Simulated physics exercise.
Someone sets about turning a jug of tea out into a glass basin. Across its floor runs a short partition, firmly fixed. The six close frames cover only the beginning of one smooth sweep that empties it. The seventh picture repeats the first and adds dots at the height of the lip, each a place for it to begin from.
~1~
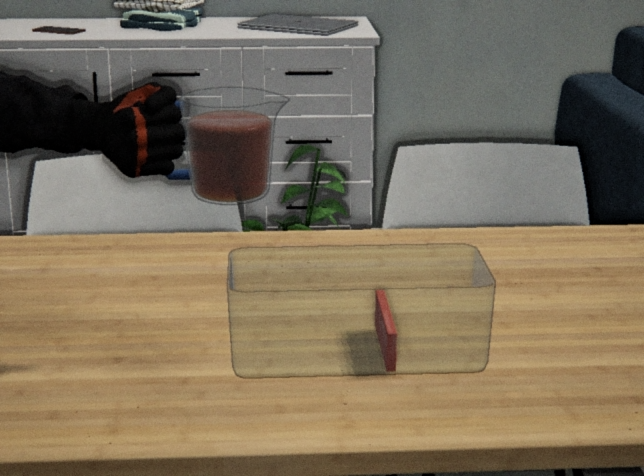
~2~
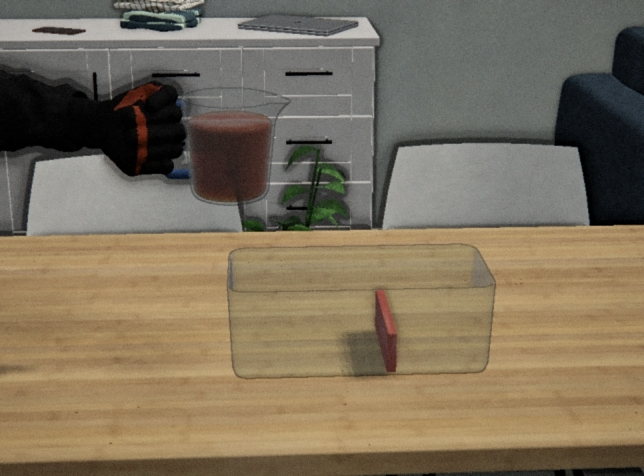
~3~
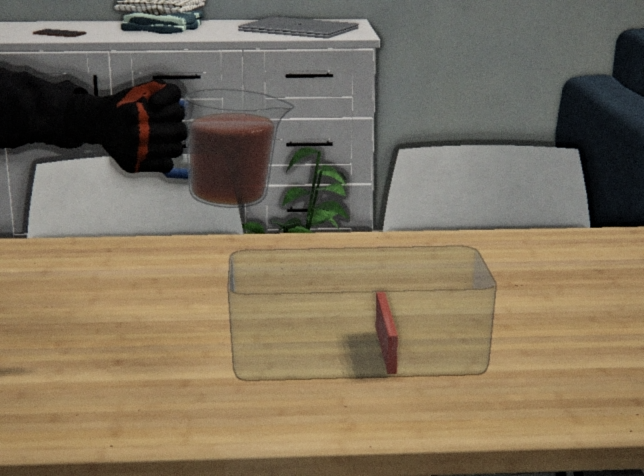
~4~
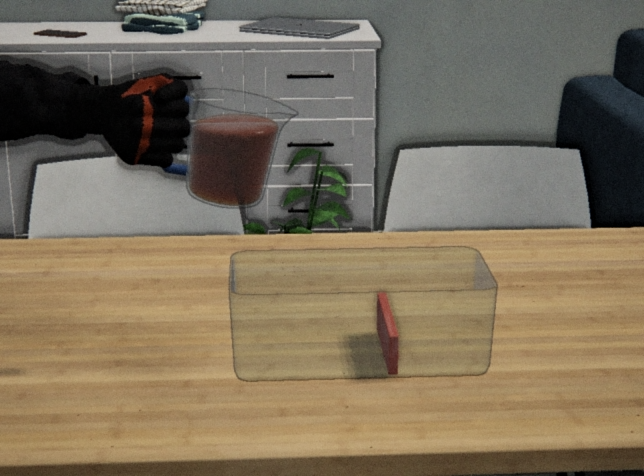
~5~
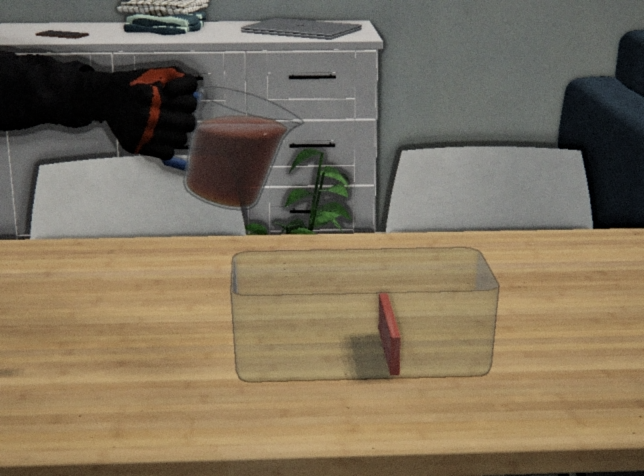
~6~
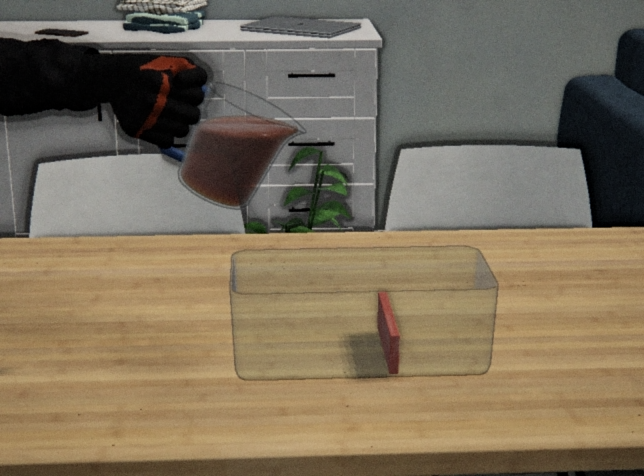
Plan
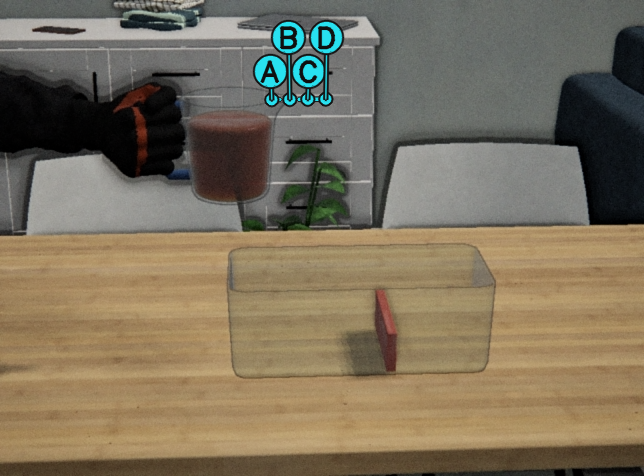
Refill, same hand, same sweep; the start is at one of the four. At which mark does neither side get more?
Best: D.
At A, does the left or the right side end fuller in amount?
The left side.
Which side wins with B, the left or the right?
The left side.
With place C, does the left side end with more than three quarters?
Yes, it does.
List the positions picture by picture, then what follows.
Upright, lip at (288, 99); basin from (232, 375) to (488, 369); top of the wall at (386, 310); nothing has left yet.
Upright, lip at (289, 101); nothing has left yet.
Tipped about 4°, lip at (292, 106); nothing has left yet.
Tipped about 10°, lip at (297, 113); nothing has left yet.
Tipped about 17°, lip at (303, 122); nothing has left yet.
Tipped about 26°, lip at (305, 131); nothing has left yet.
On the marked copy, A at (271, 99); B at (289, 99); C at (307, 99); D at (325, 99).
For place A, about 96 % ends left of the wall and 2 % right of it.
For place B, about 95 % ends left of the wall and 3 % right of it.
For place C, about 88 % ends left of the wall and 10 % right of it; 3 % is lost outside.
For place D, about 52 % ends left of the wall and 47 % right of it.
